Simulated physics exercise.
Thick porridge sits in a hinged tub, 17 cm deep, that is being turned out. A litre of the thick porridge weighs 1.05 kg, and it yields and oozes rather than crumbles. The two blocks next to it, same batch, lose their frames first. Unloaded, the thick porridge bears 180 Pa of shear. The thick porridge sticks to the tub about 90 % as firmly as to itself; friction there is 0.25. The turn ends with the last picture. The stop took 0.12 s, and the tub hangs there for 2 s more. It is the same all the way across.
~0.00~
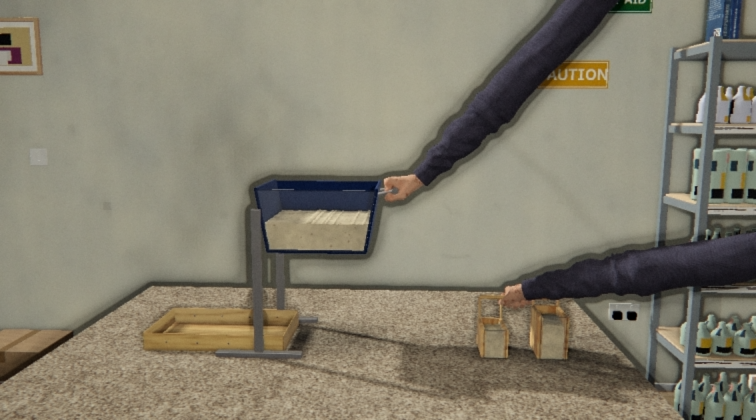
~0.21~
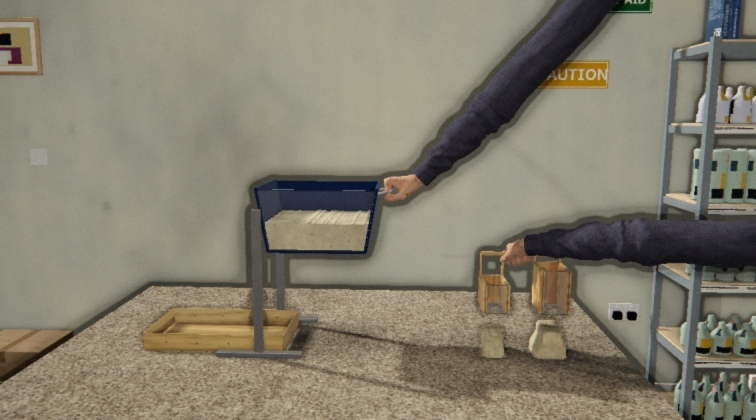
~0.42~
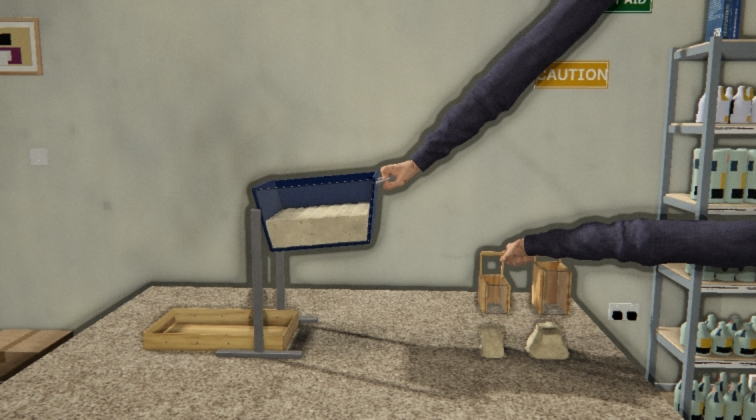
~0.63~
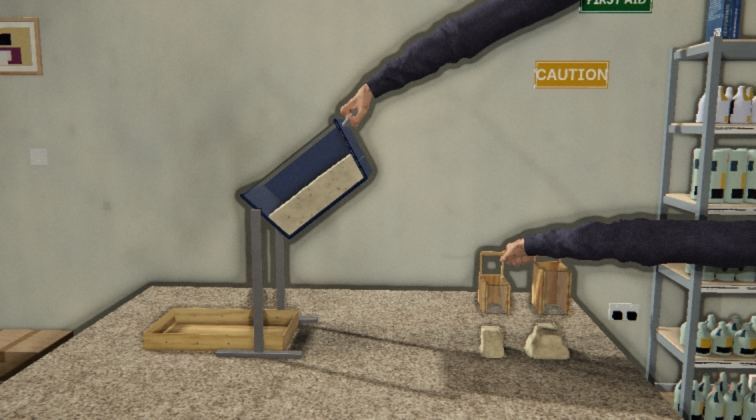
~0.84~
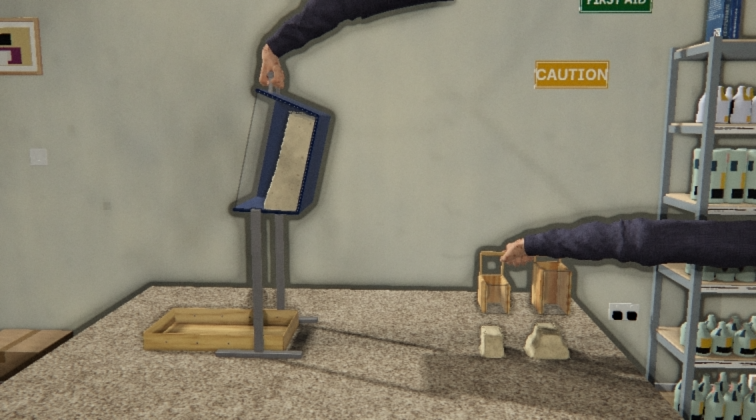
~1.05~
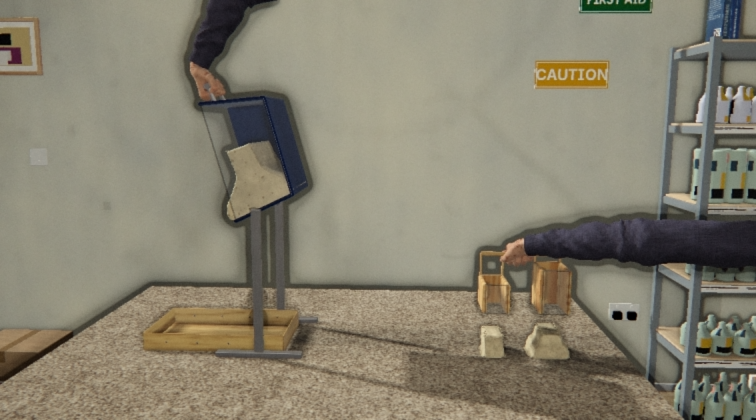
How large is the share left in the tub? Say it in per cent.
It comes to some 0 %.
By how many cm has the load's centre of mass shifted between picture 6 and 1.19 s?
Some 14 cm.
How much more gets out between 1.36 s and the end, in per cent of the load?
Some 4 per cent.
By 1.19 s, the tub is at 105 degrees and holds 35 %.
By 1.36 s, the tub is at 105 degrees and holds 4 %.
By 1.53 s, the tub is at 105 degrees and holds 0 %.
By 1.70 s, the tub is at 105 degrees and holds 0 %.
By 3.05 s, at the end, the tub is at 105 degrees and holds 0 %.
